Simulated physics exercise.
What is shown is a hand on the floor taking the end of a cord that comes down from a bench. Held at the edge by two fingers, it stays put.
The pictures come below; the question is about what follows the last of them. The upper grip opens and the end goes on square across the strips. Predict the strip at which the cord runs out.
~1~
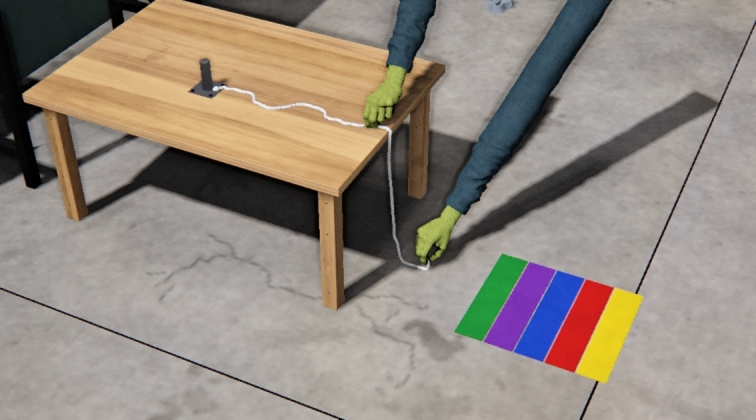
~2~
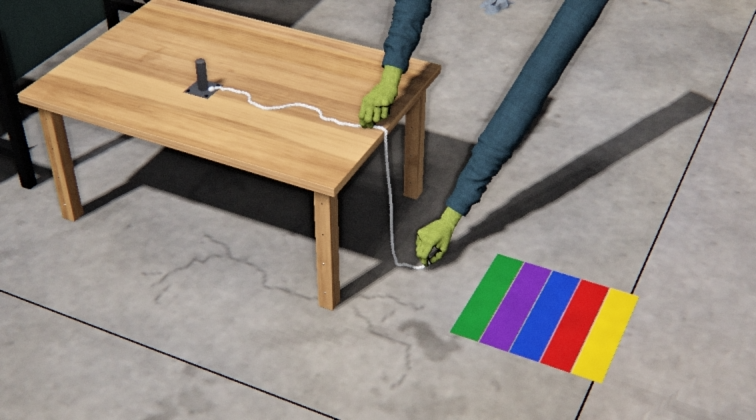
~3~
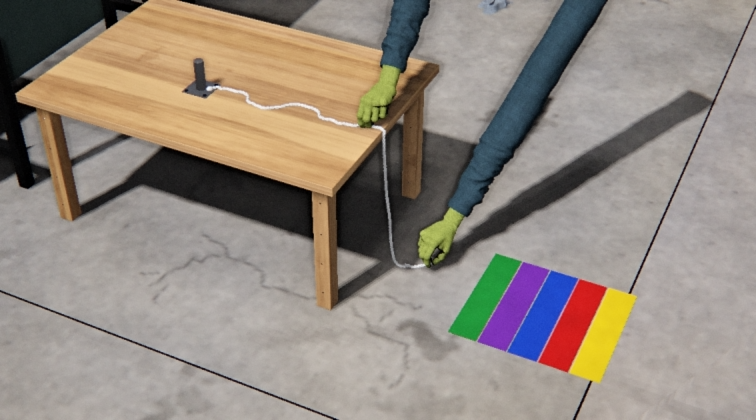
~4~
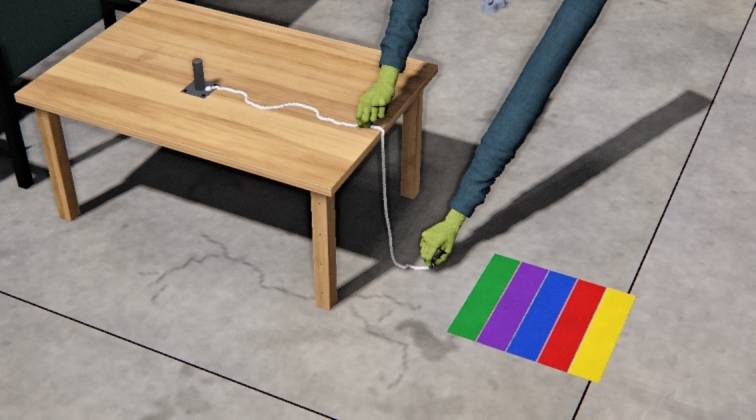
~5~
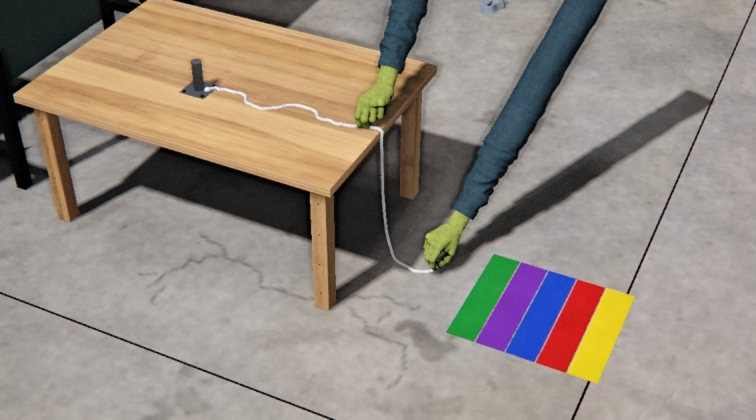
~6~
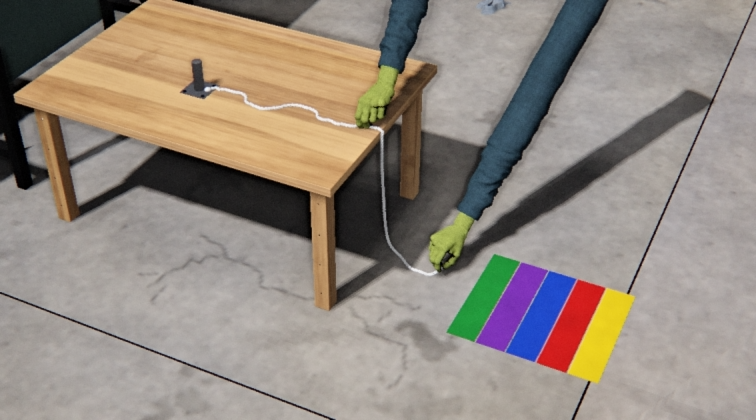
I would say the blue strip.
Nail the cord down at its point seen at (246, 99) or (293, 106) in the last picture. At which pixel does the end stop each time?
Estimated pixels: (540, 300), then (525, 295).
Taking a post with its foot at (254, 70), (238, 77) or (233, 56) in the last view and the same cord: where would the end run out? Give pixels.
Approximate pixels in order: (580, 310), (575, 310), (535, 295).
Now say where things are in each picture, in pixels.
In the first frame, end (428, 261); green (477, 321); purple (506, 331); blue (536, 341); red (567, 351); yellow (598, 362).
In the second frame, end (429, 263); cord through (237, 92) (284, 107) (336, 121) (386, 143) (391, 202) (394, 254).
In the third frame, end (431, 264).
In the fourth frame, end (433, 265); cord through (234, 92) (281, 107) (333, 121) (383, 143) (385, 201) (392, 253).
In the fifth frame, end (437, 267).
In the sixth frame, end (442, 268); cord through (234, 92) (281, 107) (332, 121) (382, 143) (384, 202) (396, 252).
Soon after, end near (504, 288); over purple.
After that, end near (533, 297); over blue.
At the stop, end near (549, 302); over blue. It gets as far as the blue strip.
